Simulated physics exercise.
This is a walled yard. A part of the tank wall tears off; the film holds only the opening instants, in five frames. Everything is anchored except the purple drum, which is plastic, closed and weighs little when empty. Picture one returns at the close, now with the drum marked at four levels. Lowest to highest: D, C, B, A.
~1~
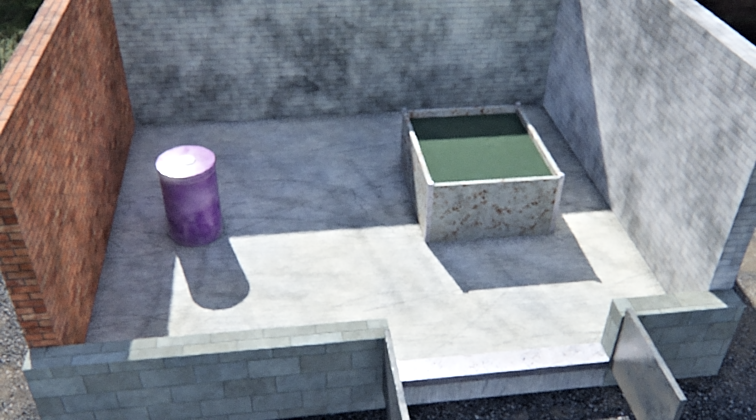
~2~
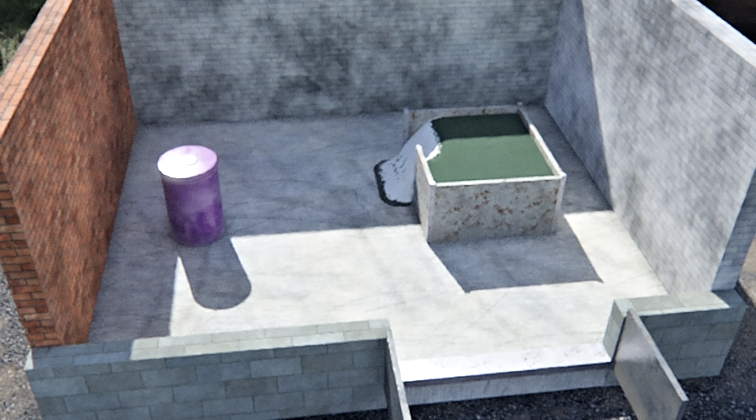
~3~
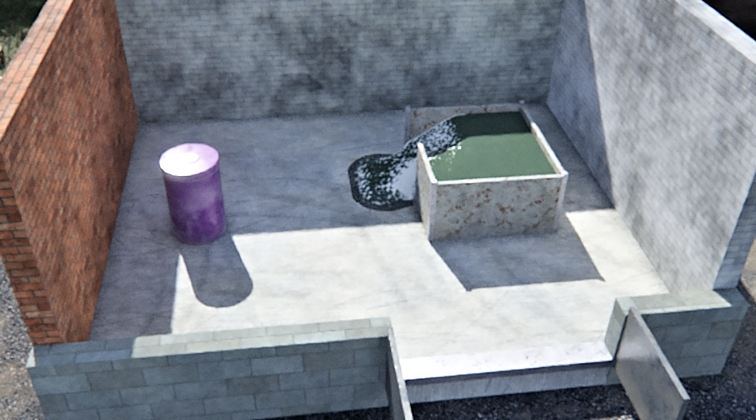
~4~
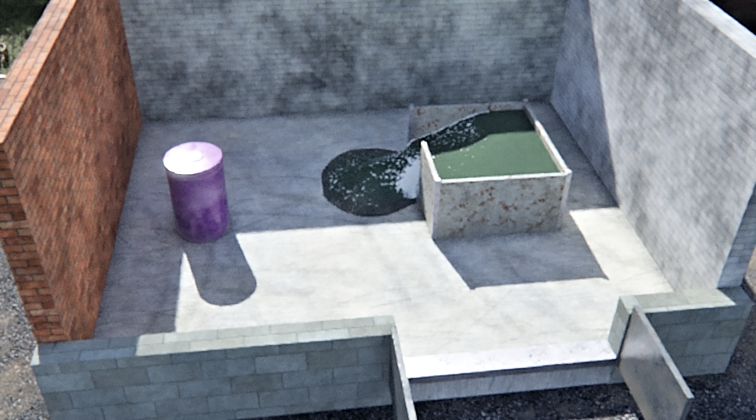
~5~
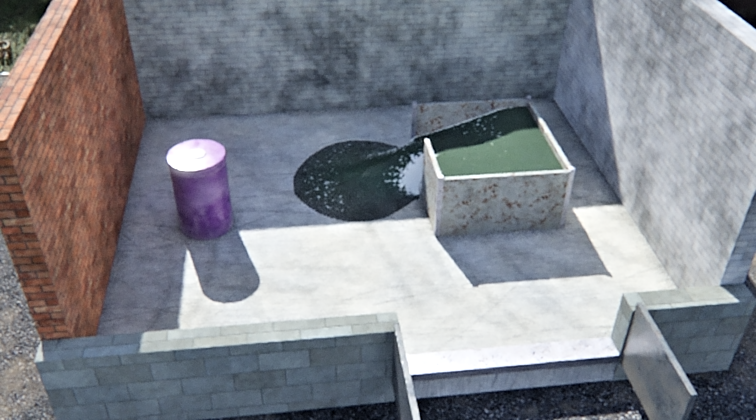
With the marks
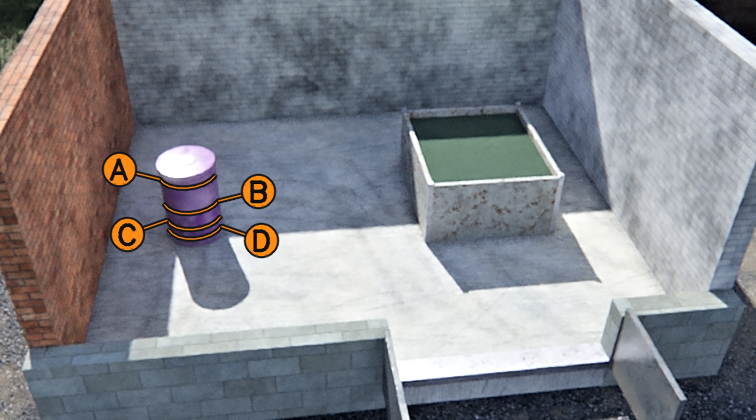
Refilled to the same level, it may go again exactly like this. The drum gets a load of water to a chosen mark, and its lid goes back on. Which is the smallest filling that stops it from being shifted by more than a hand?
Choose C.
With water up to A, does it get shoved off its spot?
No, that is safe.
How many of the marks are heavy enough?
Three of the four.
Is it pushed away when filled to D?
Yes.
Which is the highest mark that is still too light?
That is mark D.
On the marked copy, A at (186, 188); B at (190, 213); C at (192, 229); D at (194, 239); from the bottom up D, C, B, A.
With A, it does not move.
With B, it does not move.
With C, it does not move.
With D, it is pushed about twice its own width away.
